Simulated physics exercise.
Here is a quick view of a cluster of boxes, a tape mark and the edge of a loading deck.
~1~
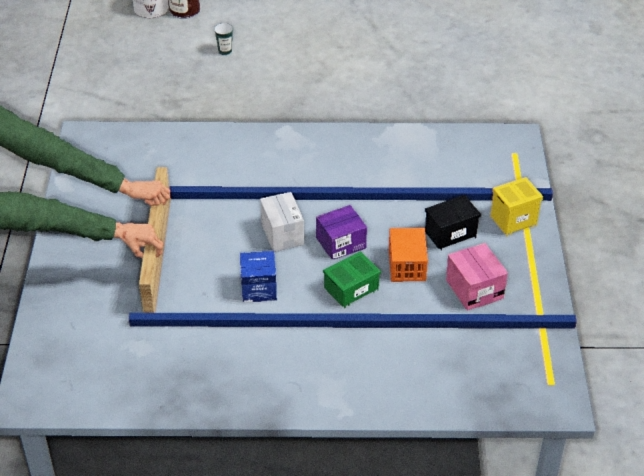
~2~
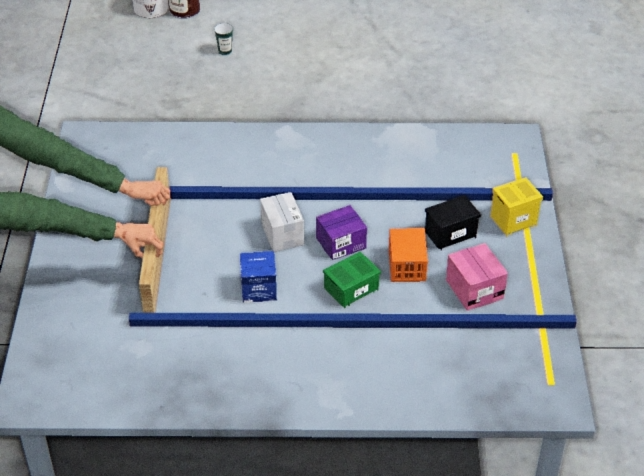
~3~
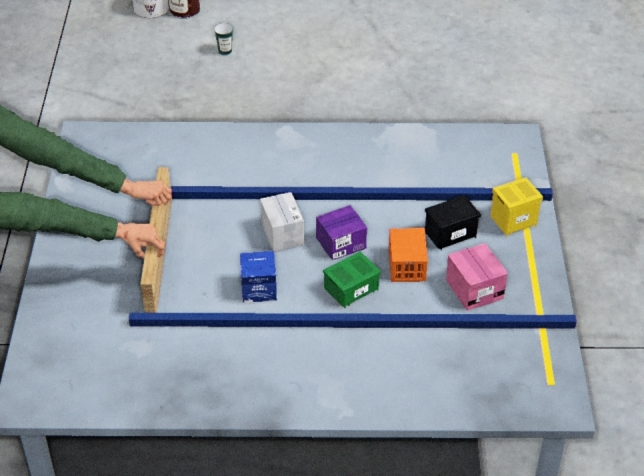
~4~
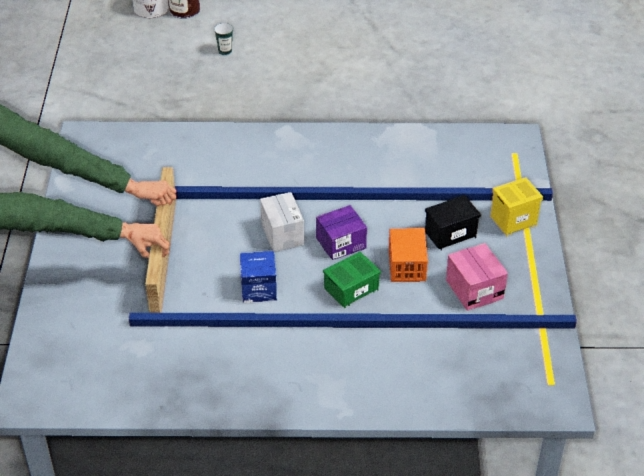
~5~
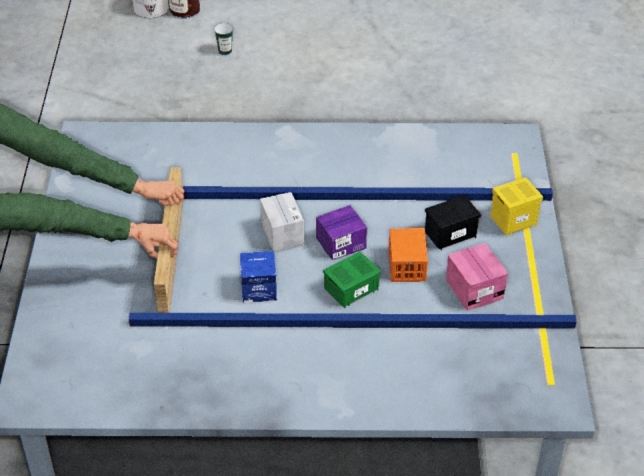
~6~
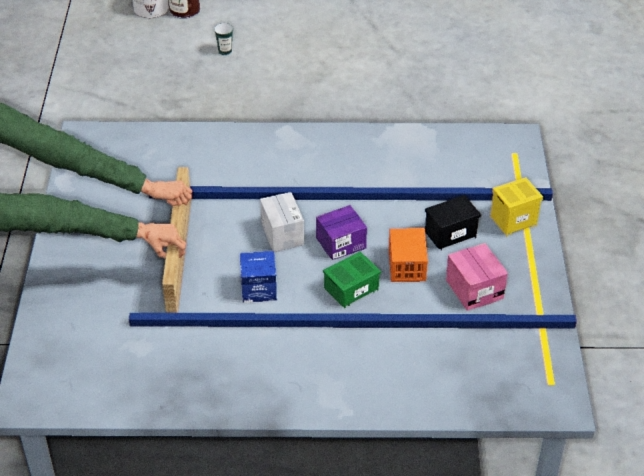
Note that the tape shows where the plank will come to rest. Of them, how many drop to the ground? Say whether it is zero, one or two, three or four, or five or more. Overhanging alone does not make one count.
It is five or more.
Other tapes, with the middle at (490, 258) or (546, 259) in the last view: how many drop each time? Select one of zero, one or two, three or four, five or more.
Three or four; at least five.
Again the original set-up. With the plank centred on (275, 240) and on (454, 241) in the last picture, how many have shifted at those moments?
It comes to 2 for the first spot, 8 for the other.
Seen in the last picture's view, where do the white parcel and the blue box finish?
White parcel: About (546, 227); blue box: About (555, 279).
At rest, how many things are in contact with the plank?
2 in contact.
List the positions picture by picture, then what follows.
The first frame shows yellow tote (516, 207); pink parcel (476, 277); black tote (452, 223); plank (156, 240); tape (531, 258).
The second frame shows pink parcel (476, 277); purple parcel (341, 233).
The third frame shows black tote (452, 223); blue box (258, 277).
The fourth frame shows yellow tote (516, 207); plank (162, 240).
The fifth frame shows pink parcel (476, 277); green tote (352, 280).
The sixth frame shows yellow tote (516, 207); pink parcel (476, 277); black tote (452, 223); plank (178, 240); tape (531, 258).
Early on, none off yet; yellow tote at rest near (516, 207); pink parcel at rest near (476, 277); black tote at rest near (452, 223).
Finally, the number that fall off is five or more; lost, purple parcel, green tote, orange crate, black tote, pink parcel and yellow tote.
